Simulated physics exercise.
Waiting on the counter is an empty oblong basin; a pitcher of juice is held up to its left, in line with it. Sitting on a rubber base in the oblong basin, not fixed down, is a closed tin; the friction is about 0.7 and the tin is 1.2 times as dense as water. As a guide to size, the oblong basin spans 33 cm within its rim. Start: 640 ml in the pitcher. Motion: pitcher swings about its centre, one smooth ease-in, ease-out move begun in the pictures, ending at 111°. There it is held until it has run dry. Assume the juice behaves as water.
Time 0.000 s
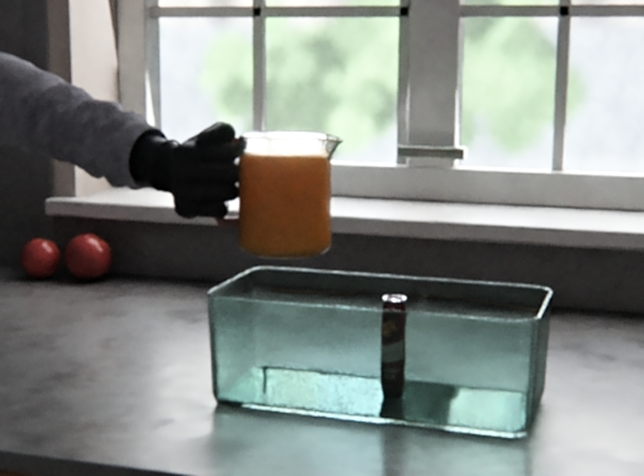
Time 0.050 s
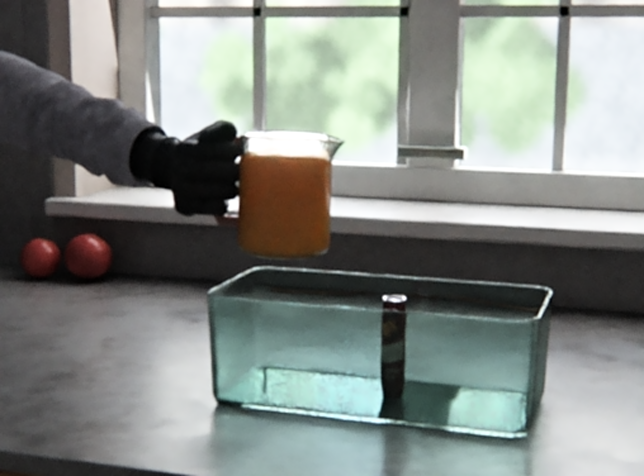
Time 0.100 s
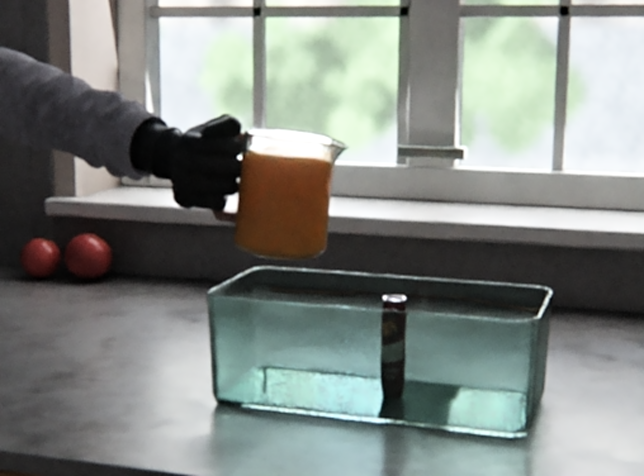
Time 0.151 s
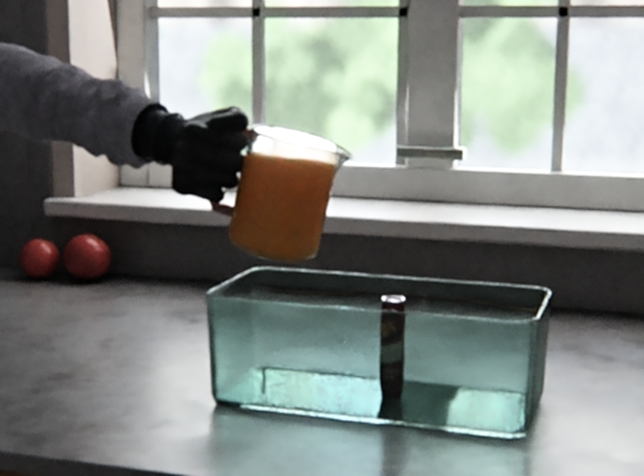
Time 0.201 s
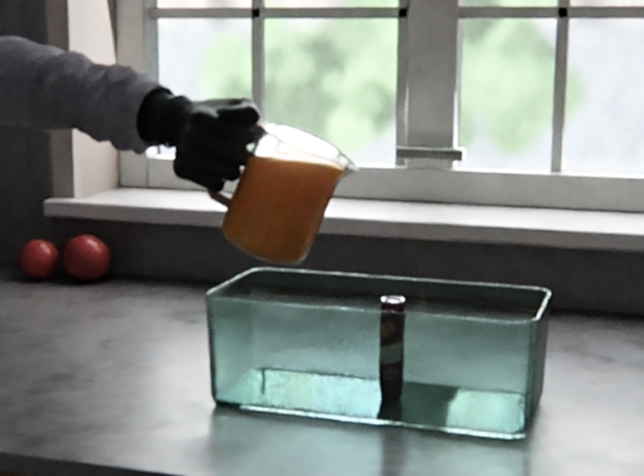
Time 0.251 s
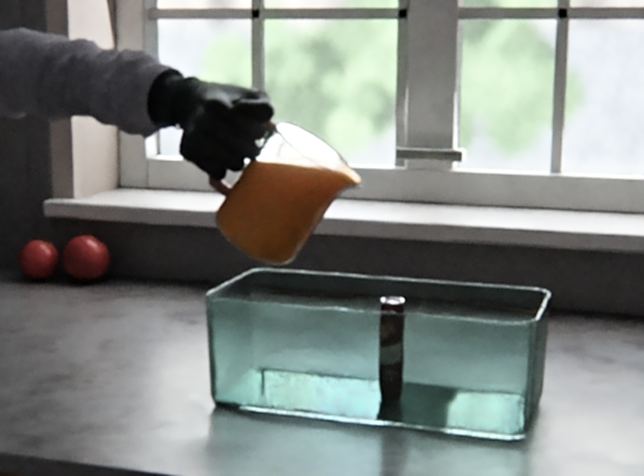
A black-gloved hand on a grey-sleeved arm, reaching in from the left, smoothly tilts a clear glass pitcher of orange juice to the right, its spout lowering while the juice shifts toward it. Below sits a greenish, see-through oblong basin with a dark, narrow tin upright inside, and two red tomatoes rest at left. The still camera views this grey counter beneath a white-framed window from the front, slightly above.
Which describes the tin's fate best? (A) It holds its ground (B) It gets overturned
The answer is B.
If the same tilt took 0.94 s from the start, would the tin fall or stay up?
In that case the tin overturns.
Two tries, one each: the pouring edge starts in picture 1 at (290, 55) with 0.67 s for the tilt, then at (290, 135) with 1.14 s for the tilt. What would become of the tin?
First it tips over; then it stays on its base.
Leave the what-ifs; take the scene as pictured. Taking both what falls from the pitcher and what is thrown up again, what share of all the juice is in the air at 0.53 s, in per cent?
It comes to roughly 18 per cent.
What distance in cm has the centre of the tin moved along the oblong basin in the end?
Shift of tin centre: Approx. 9.5 cm.
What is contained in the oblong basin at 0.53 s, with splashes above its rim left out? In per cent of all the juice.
Estimate - around 22 in a hundred parts.
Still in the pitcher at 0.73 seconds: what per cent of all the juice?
I'd say some 14 per cent remains.
Then, 0.53 s in, the tilt is 99° and 60 per cent is still to pour; the tin stands where it began.
Then, 0.73 s in, the tilt is 111° and 14 per cent is still to pour; the tin leans 30°.
Then, 0.94 s in, the tilt is 111° and 1 per cent is still to pour; the tin lies on its side.
Then, 1.17 s in, the tilt is 111° and 0 per cent is still to pour; the tin lies on its side.
Finally, the tin lies on its side.
